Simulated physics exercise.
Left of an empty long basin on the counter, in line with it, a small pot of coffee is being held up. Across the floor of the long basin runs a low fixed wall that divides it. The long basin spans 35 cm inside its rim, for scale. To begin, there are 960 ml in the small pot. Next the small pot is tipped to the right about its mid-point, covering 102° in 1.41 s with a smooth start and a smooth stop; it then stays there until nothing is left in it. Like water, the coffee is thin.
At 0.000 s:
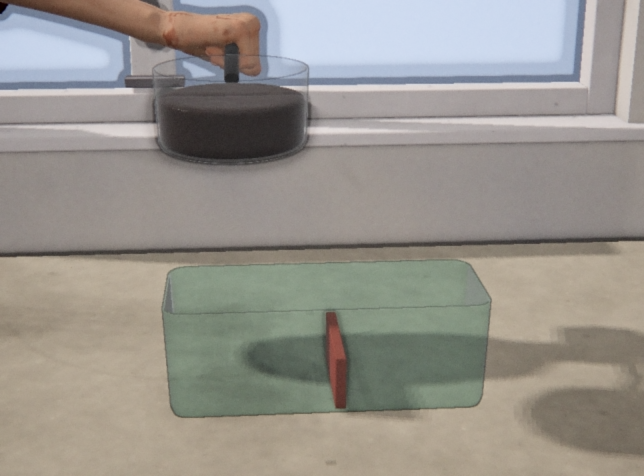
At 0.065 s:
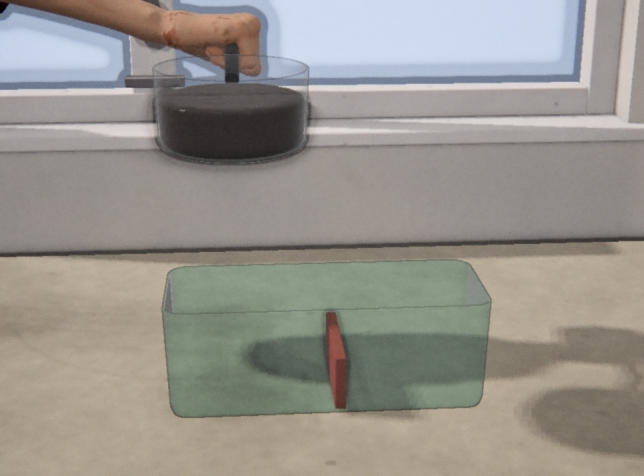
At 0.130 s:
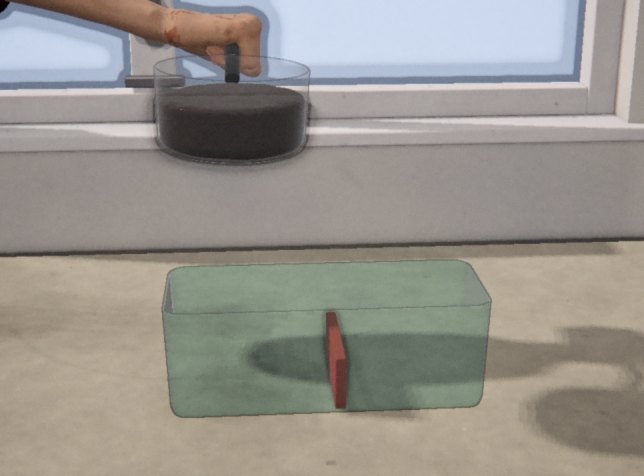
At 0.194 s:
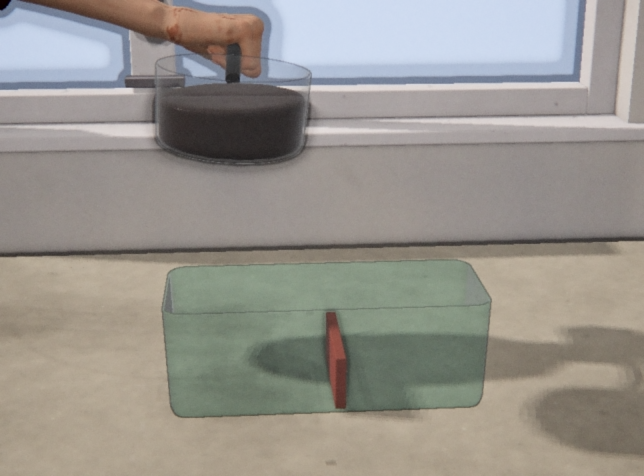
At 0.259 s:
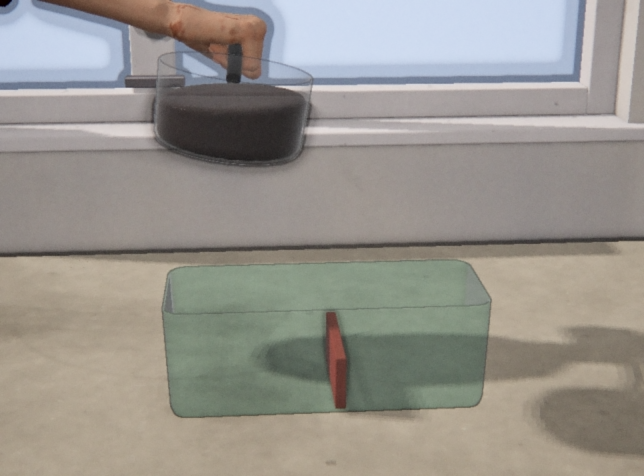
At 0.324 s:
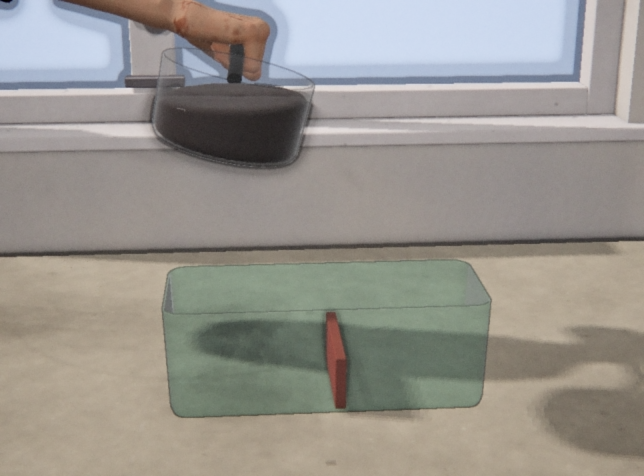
A small clear pot of dark coffee, held up by a hand reaching in from the left, starts level and nearly still above a counter. It then tilts gradually to the right, slightly faster toward the end, while the long green basin with a red divider below stays empty and unmoving.
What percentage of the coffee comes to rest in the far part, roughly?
85 %.
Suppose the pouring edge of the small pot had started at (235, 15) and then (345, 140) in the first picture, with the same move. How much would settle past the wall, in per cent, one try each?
Result: 35 per cent, then 95 per cent.
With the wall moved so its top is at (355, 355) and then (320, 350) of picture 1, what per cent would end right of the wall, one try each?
First try about 65 %, second try about 95 %.
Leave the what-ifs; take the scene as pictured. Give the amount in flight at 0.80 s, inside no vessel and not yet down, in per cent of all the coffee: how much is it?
About 28 per cent.
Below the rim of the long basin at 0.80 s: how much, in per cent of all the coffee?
4 %, roughly.
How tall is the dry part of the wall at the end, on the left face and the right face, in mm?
For the left, around 56 mm; for the right, around 22 mm.
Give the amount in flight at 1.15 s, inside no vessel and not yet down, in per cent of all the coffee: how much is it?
Near 18 percent.
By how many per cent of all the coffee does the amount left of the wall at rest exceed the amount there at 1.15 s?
About 12 percent.
By 0.80 s the tilt is 62° and 69 per cent is still to pour, 0 is left of the wall and 3 right of it.
By 1.15 s the tilt is 94° and 17 per cent is still to pour, 1 is left of the wall and 64 right of it.
By 1.51 s the tilt is 102° and 1 per cent is still to pour, 11 is left of the wall and 85 right of it.
By 1.91 s the tilt is 102° and 0 per cent is still to pour, 14 is left of the wall and 85 right of it.
At rest 14 per cent lies left of the wall, 85 right of it and 1 outside.
